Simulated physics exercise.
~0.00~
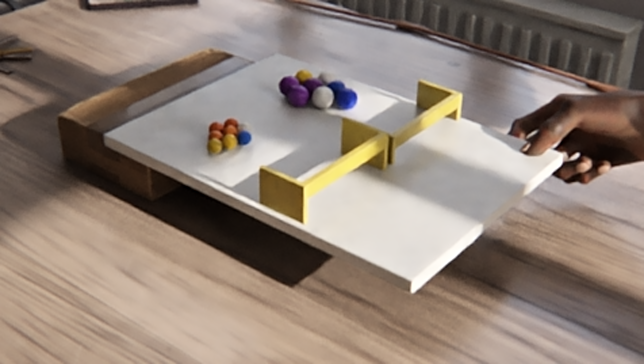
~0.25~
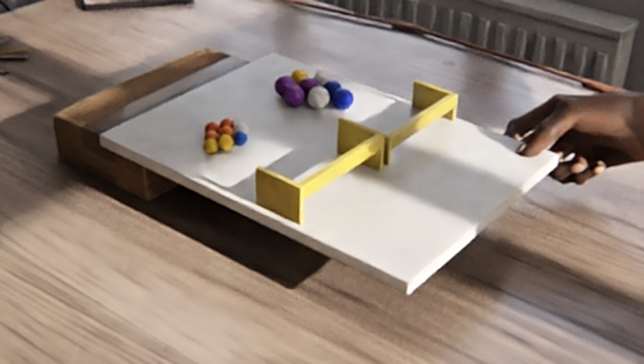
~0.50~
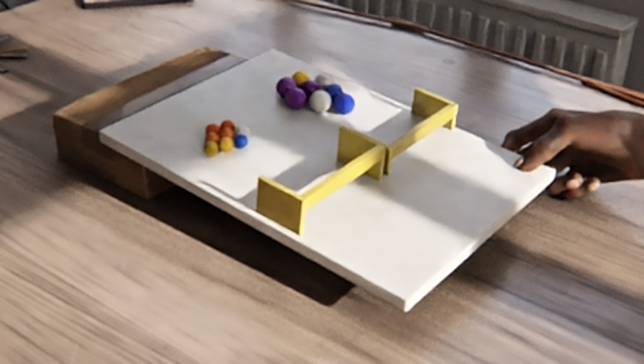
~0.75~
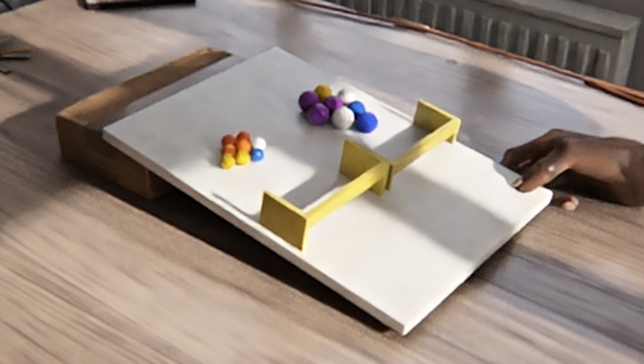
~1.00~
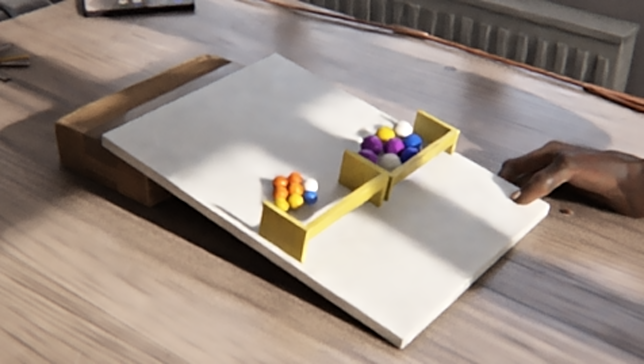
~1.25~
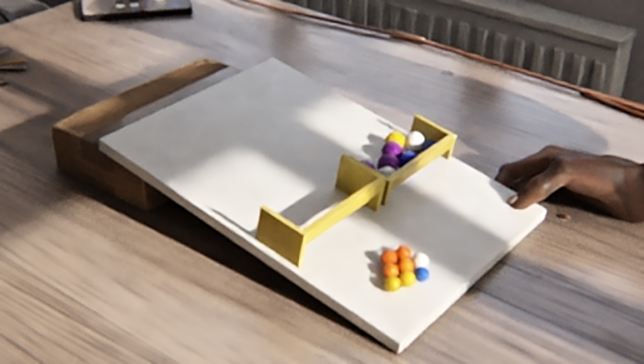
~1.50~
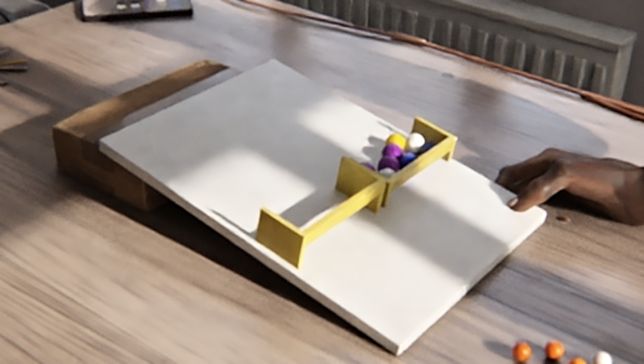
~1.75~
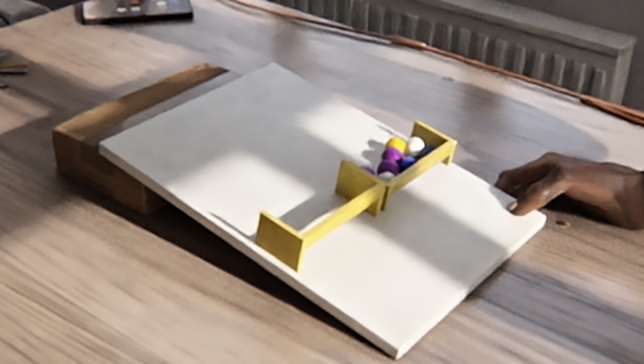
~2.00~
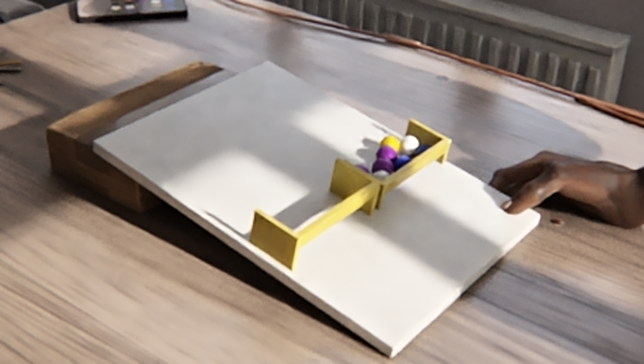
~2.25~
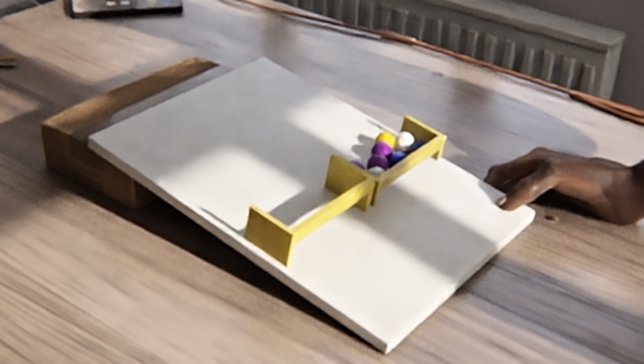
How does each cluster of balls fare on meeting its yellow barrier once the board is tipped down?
The nearer cluster of small balls passes through the slot under its barrier and rolls off the board. The farther cluster of larger balls cannot fit through and stays gathered behind its barrier.
